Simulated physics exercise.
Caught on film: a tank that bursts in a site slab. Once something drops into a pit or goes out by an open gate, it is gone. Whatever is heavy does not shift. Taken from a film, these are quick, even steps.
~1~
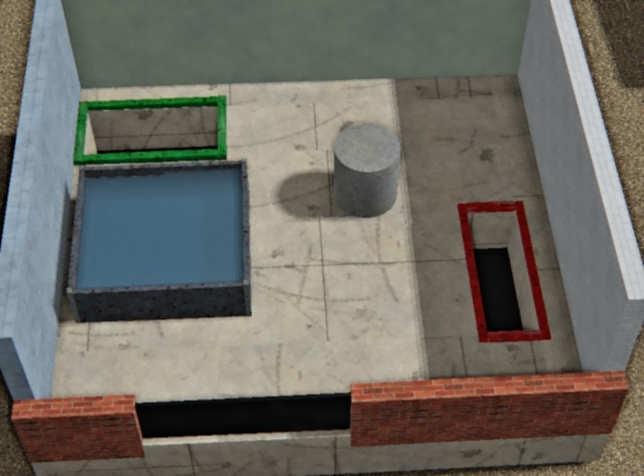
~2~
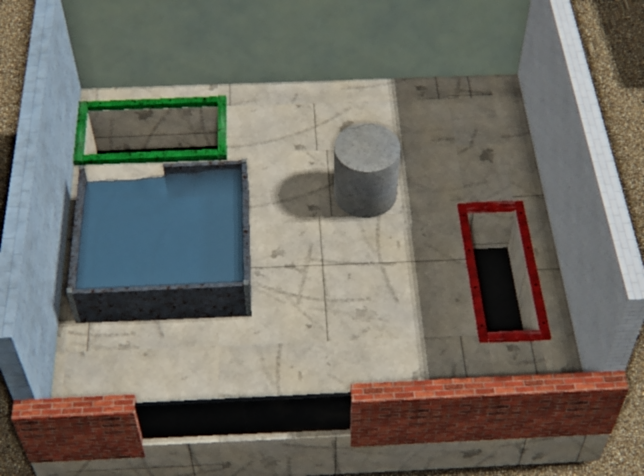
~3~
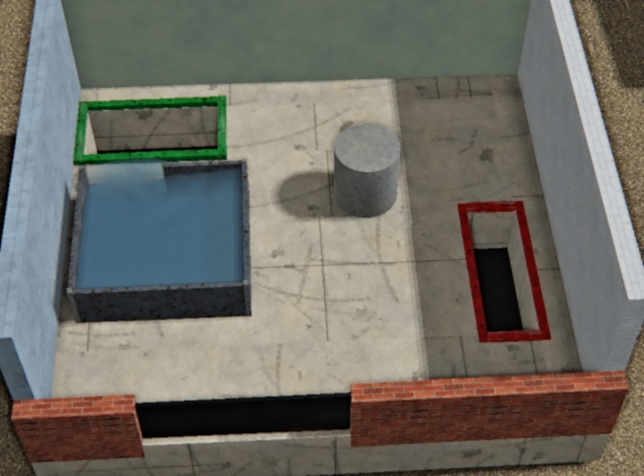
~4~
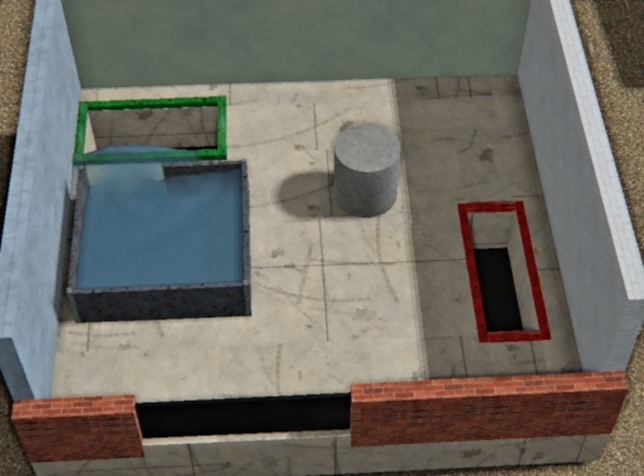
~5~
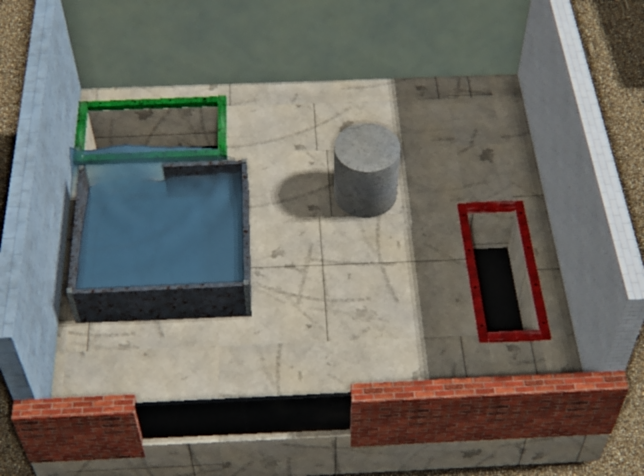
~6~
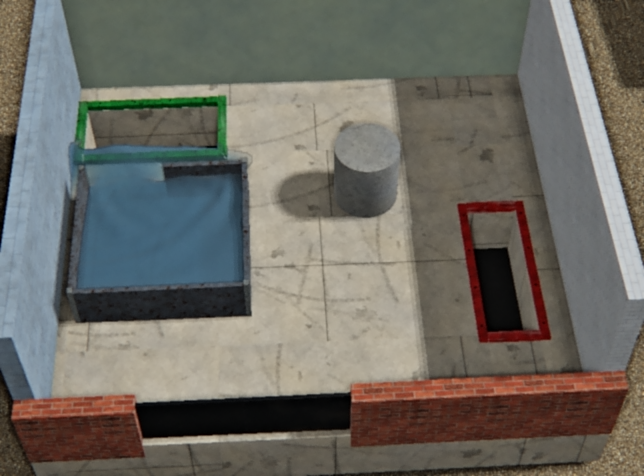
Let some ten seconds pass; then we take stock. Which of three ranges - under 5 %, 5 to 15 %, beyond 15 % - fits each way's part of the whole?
For the gate, under 5 %; for the red pit, under 5 %; for the green pit, beyond 15 %.
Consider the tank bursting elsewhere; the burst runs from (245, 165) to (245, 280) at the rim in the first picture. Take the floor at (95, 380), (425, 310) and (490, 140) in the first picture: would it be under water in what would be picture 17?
Result, in sequence: Untouched by the flood; inundated; untouched by the flood.
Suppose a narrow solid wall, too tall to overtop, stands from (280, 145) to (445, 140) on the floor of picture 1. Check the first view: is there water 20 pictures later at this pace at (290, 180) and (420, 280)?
First spot swamped; second spot not reached.
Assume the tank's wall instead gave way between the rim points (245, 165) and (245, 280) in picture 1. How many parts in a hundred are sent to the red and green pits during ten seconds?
Red about 45 %, green about 0 %.
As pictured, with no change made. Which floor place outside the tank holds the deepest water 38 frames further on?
I'd put it around (113, 190).
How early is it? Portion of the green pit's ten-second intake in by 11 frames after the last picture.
Close to 55 out of every hundred.
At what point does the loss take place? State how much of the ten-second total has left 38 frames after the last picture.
Around 95 percent.
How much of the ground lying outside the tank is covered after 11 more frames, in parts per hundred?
Estimated share: Around 15 %.
A moment on, water covers 10 % of the floor; the gate 0 %, the red pit 0 %, the green pit 13 %.
Next, water covers 15 % of the floor; the gate 0 %, the red pit 0 %, the green pit 25 %.
Then, water covers 20 % of the floor; the gate 0 %, the red pit 0 %, the green pit 35 %.
Later, water covers 45 % of the floor; the gate 0 %, the red pit 0 %, the green pit 44 %.
In the end, water covers 70 % of the floor; the gate 0 %, the red pit 0 %, the green pit 45 %.
